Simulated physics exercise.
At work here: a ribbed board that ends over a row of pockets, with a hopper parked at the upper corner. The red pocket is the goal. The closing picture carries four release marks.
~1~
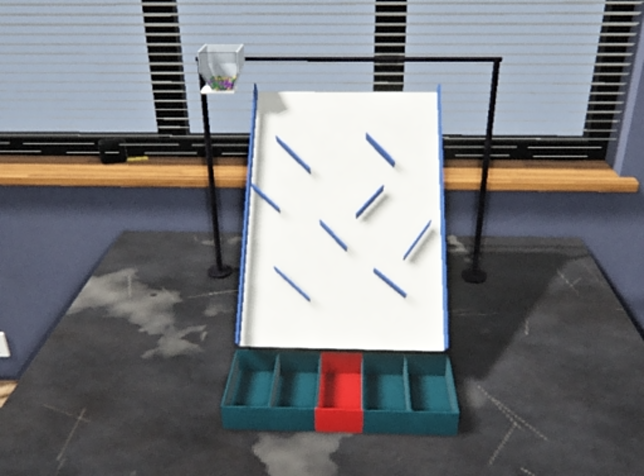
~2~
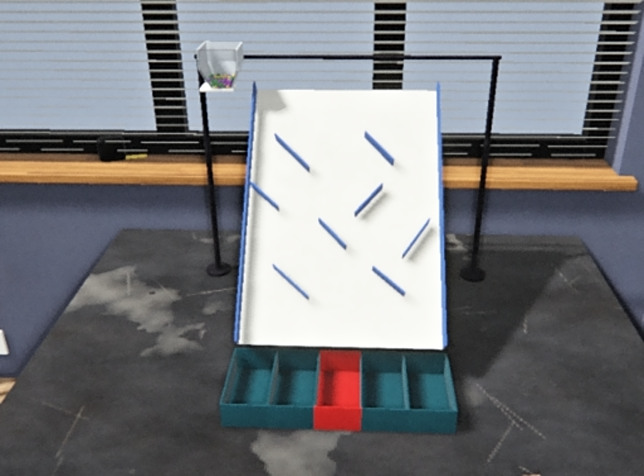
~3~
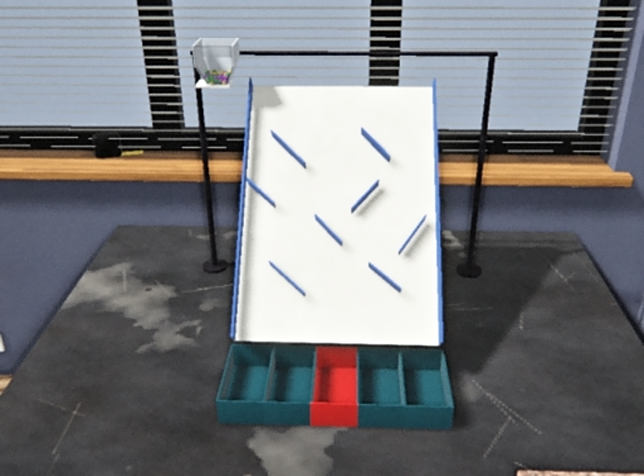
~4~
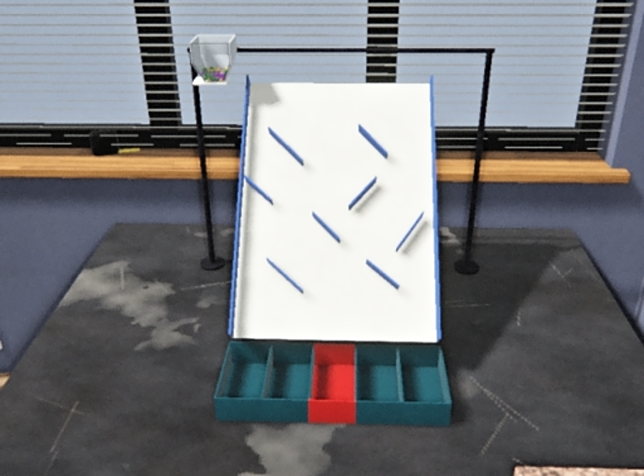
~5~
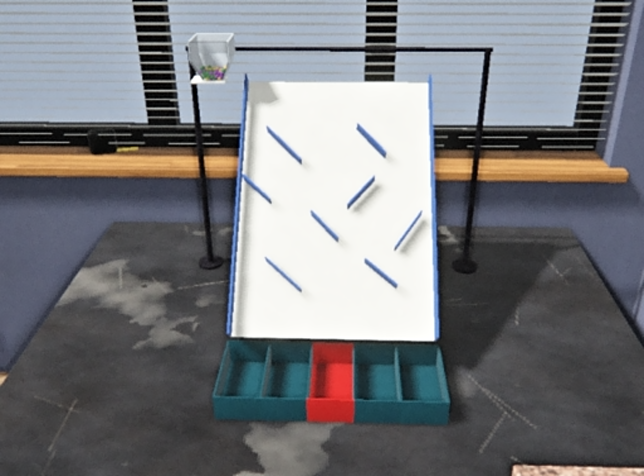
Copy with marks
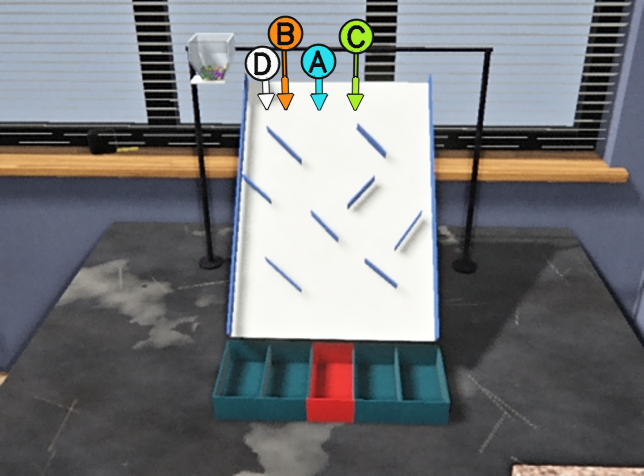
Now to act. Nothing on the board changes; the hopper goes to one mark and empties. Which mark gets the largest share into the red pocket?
Best: D.
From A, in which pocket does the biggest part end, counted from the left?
The fourth from the left.
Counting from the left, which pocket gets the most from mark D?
The third.
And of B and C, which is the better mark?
B it is.
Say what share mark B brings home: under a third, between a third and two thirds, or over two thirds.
It is under a third.
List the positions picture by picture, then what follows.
Hopper (224, 85), round plastic beads, door shut, in the first picture.
Ribs (275, 133) to (309, 166), (365, 131) to (394, 160), (251, 182) to (278, 206), in the second picture.
Ribs (351, 208) to (379, 179), (315, 214) to (342, 242), (400, 251) to (426, 214), in the third picture.
Ribs (267, 258) to (302, 290), (367, 259) to (399, 286), in the fourth picture.
Red pocket (330, 409), number 3 of 5 from the left, in the fifth picture.
On the marked copy, mark A meets the board at (319, 104); mark B meets the board at (285, 103); mark C meets the board at (355, 104); mark D meets the board at (266, 103).
Choosing A, about a tenth in the red pocket, roughly two thirds in other pockets, roughly a quarter outside the box.
Choosing B, roughly a quarter in the red pocket, roughly two thirds in other pockets, about a tenth outside the box.
Choosing C, about a tenth in the red pocket, the larger part in other pockets, about a tenth outside the box.
Choosing D, roughly half in the red pocket, roughly a third in other pockets, about a tenth outside the box.
